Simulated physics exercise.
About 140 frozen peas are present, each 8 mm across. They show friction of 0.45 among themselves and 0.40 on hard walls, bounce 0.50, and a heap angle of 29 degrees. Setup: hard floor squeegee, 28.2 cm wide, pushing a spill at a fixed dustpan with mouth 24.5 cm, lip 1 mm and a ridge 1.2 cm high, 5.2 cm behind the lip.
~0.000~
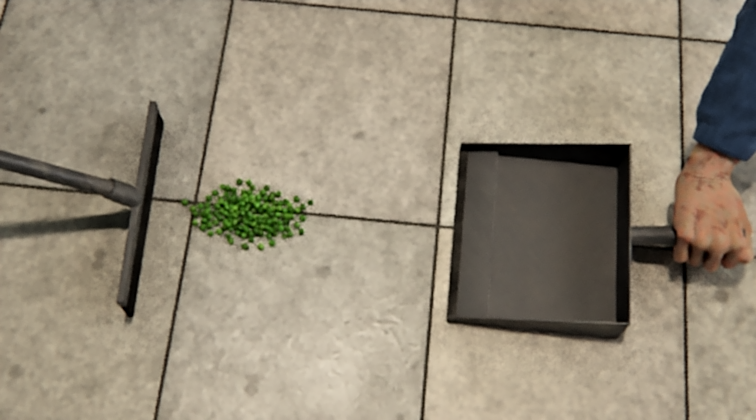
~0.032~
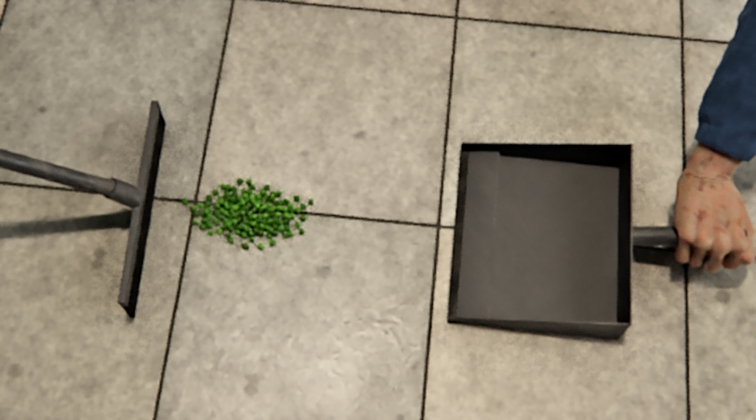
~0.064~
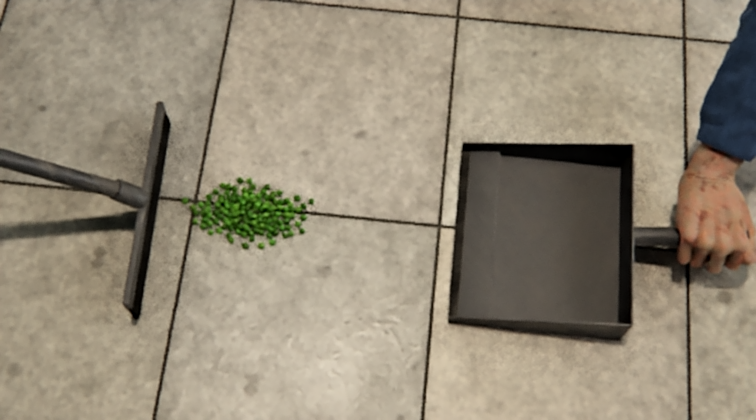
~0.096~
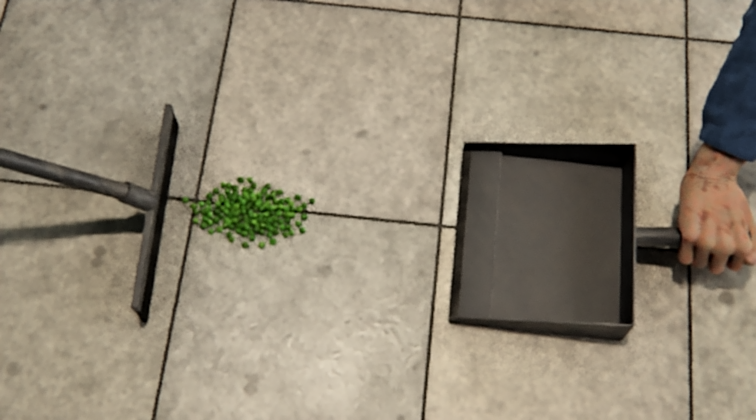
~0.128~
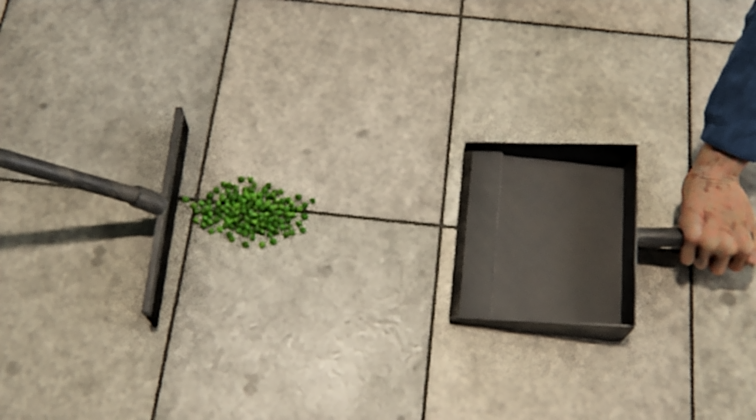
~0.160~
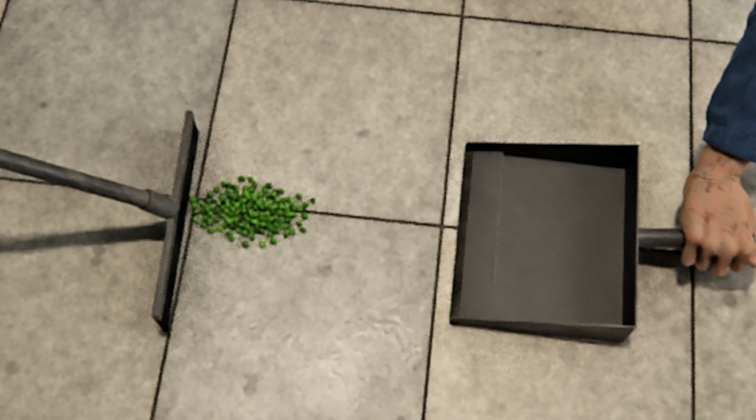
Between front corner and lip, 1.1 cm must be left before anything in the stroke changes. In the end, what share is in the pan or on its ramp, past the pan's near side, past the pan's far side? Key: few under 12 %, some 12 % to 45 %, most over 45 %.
Pan = some, near side = some, far side = few.
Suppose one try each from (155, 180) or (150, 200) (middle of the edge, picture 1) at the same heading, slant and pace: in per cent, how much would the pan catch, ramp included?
Roughly 25 % and 25 %.
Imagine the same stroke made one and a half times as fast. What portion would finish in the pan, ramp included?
Then around 25 per cent.
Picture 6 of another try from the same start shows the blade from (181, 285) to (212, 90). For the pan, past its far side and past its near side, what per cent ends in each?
Split: Pan = 35, far = 25, near = 5.
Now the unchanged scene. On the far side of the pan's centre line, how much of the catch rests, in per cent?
Roughly 0 per cent.
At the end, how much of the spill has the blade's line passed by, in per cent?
Roughly 25 in a hundred.
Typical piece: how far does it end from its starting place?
That distance is close to 28 cm.
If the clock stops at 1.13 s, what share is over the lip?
Some 20 in a hundred by that moment.
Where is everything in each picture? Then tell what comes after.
The first picture shows blade from (122, 303) to (154, 107), moved 0.0 cm, 0 of the pieces shifted so far; middle of the pieces at (249, 215); pan at (550, 243).
The second picture shows blade from (123, 303) to (156, 107), moved 0.2 cm, 0 of the pieces shifted so far; middle of the pieces at (249, 214).
The third picture shows blade from (128, 304) to (161, 108), moved 1.0 cm, 0 of the pieces shifted so far; middle of the pieces at (250, 214).
The fourth picture shows blade from (137, 307) to (170, 110), moved 2.2 cm, 0 of the pieces shifted so far; middle of the pieces at (250, 213).
The fifth picture shows blade from (147, 312) to (180, 114), moved 3.7 cm, 0 of the pieces shifted so far; middle of the pieces at (250, 212).
The sixth picture shows blade from (157, 316) to (190, 117), moved 5.2 cm, 1 of the pieces shifted so far; middle of the pieces at (250, 212); pan at (556, 244). Its pace works out near 0.47 m/s, heading 18 degrees towards the viewer's side.
After 0.53 s, middle of the blade 20 cm from the lip; 0 % over the lip, far side 0 %, near side 0 %.
Then, at 0.77 s, middle of the blade 9 cm from the lip; 0 % over the lip, far side 0 %, near side 10 %.
Then, at 1.13 s, middle of the blade 2 cm from the lip; 20 % over the lip, far side 0 %, near side 15 %.
By 2.0 s all is still; pan 20 %, near side 15 %, far side 0 %, in front of the lip or behind the blade 65 %.
